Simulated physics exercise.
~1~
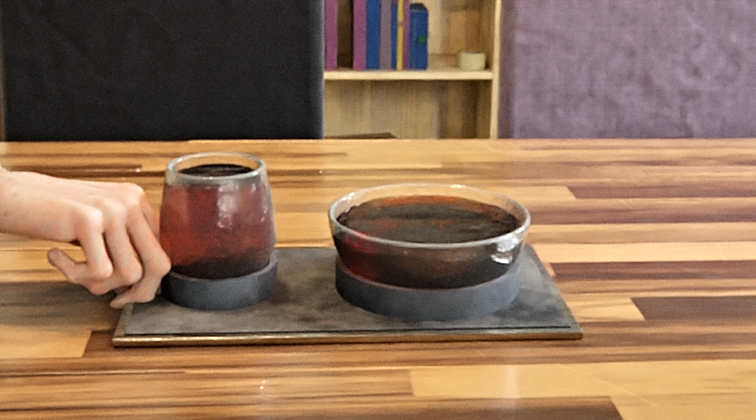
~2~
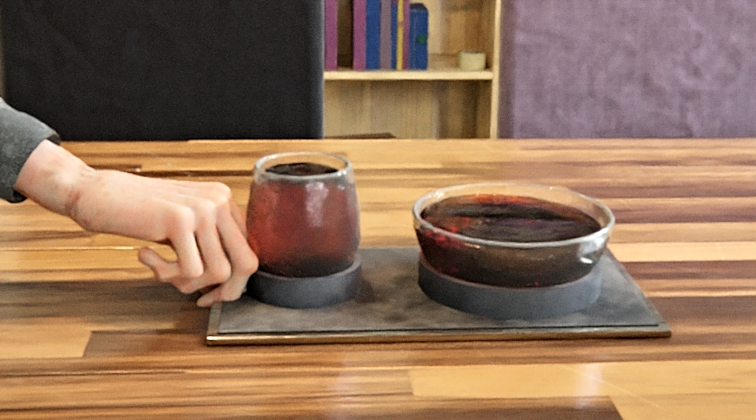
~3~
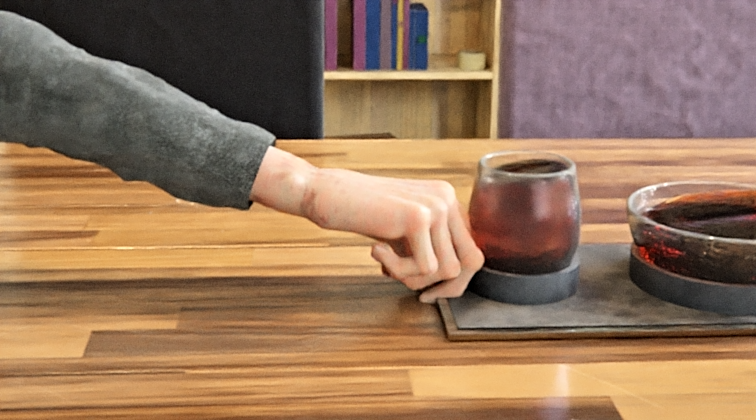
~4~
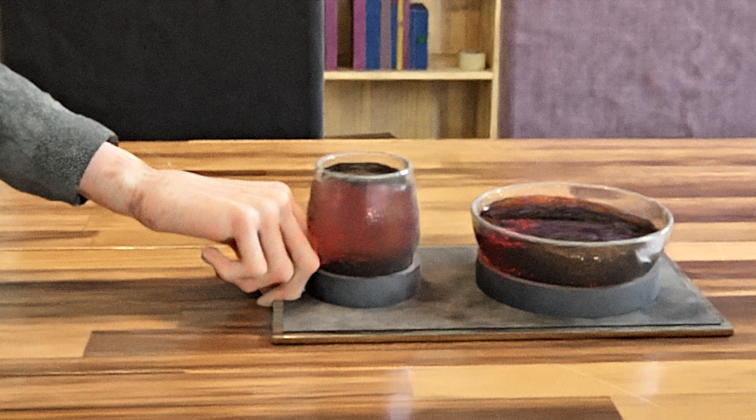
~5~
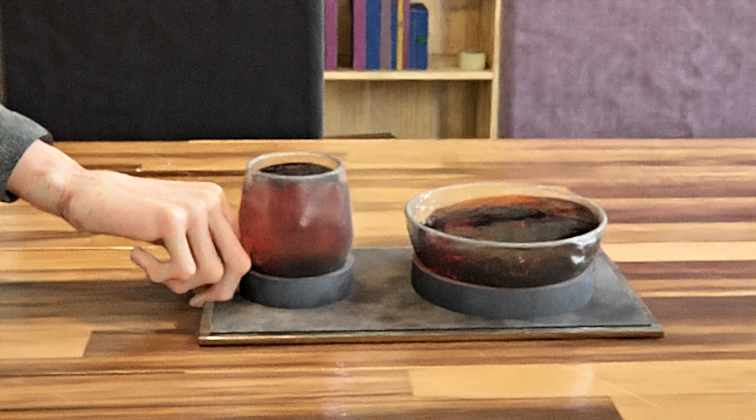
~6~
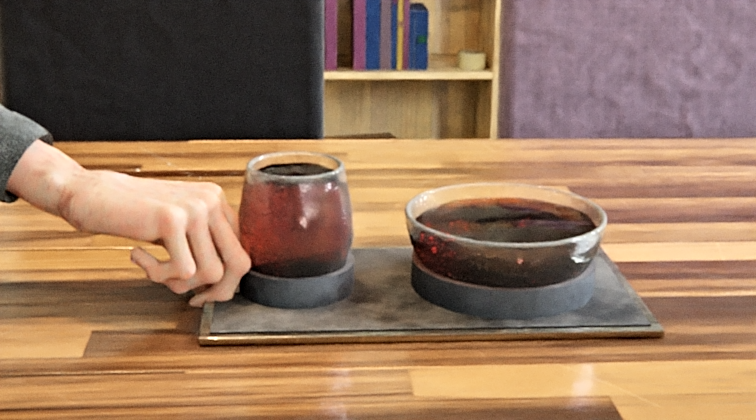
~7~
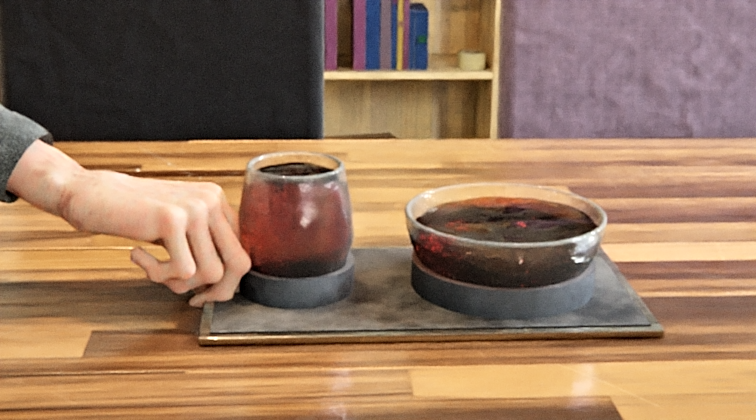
Two clear glass vessels of dark reddish tea, a rounded stemless glass on the left and a wide bowl on the right, sit in grey holders on a flat dark tray. The tray rests on a striped wooden table, seen from the front, with black and purple chair backs and a bookshelf behind. A hand in a grey sleeve grips the tray's left end and pushes it far to the right, carrying the bowl partly out of view. The hand then draws it back leftward, and the tray stops near the middle, both vessels upright and the hand still holding on.
